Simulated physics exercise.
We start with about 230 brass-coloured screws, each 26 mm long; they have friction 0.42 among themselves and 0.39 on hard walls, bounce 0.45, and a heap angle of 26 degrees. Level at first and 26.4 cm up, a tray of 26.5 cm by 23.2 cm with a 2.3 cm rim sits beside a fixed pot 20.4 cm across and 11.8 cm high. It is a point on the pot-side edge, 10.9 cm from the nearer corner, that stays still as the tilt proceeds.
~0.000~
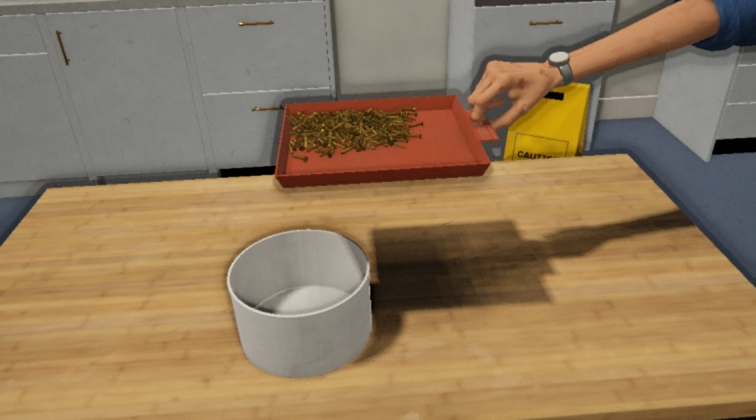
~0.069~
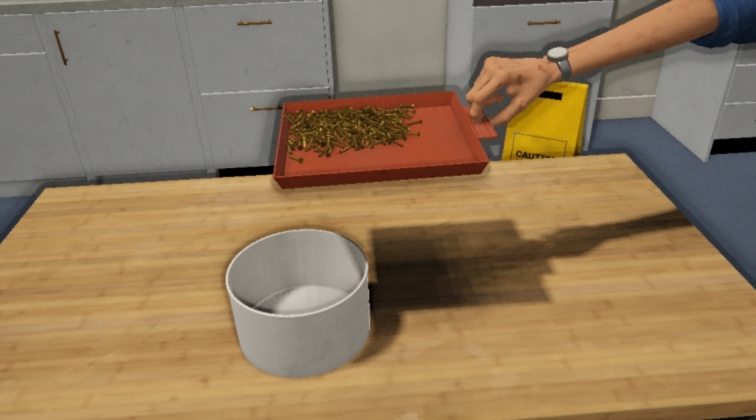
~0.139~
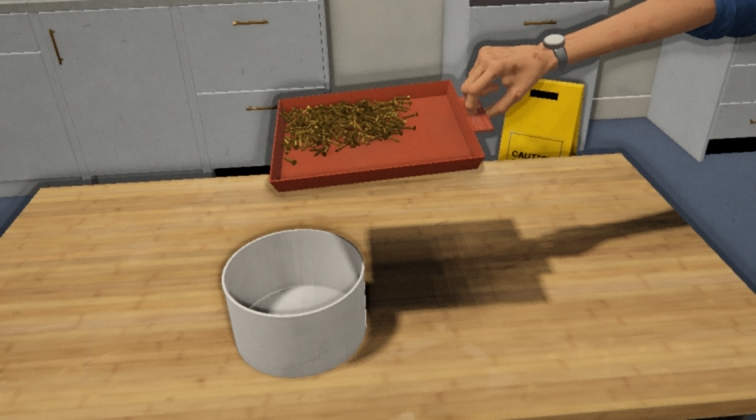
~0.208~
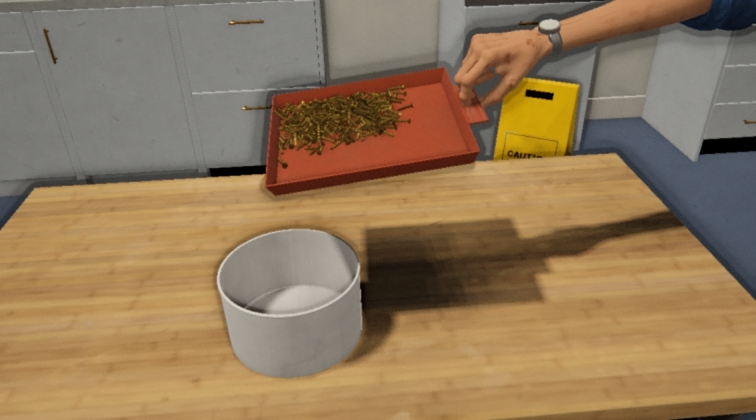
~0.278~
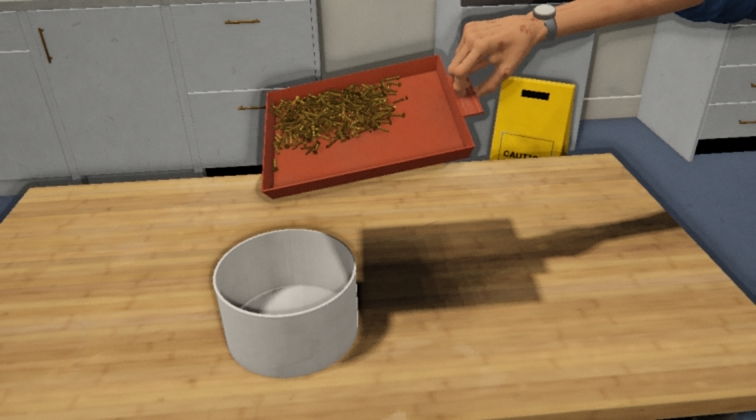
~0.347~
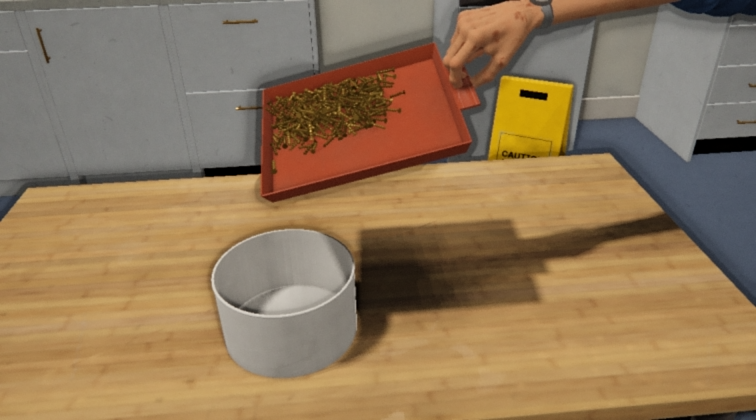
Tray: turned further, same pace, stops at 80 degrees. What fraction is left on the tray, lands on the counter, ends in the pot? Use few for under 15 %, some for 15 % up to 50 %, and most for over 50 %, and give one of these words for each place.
Tray: Few, counter: Few, pot: Most.
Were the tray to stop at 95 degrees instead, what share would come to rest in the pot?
Around 100 in a hundred.
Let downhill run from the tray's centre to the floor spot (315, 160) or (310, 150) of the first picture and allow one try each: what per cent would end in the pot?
That would be close to 75 per cent, then close to 25 per cent.
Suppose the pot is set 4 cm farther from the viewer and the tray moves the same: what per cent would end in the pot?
Roughly 95 per cent.
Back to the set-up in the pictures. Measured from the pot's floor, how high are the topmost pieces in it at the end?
Some 2.5 cm up.
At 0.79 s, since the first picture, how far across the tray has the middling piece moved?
About 10 cm.
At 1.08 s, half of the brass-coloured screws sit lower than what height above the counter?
Roughly 22 centimetres.
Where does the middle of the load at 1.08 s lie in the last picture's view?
Roughly (280, 202).
After 0.79 s, tilt 48 degrees; the tray holds 100 %, the pot 0 %.
After 1.08 s, tilt 68 degrees; the tray holds 65 %, the pot 20 %.
After 1.48 s, tilt 80 degrees; the tray holds 5 %, the pot 90 %.
By 2.1 s all is still; tray 0 %, counter 0 %, pot 100 %.
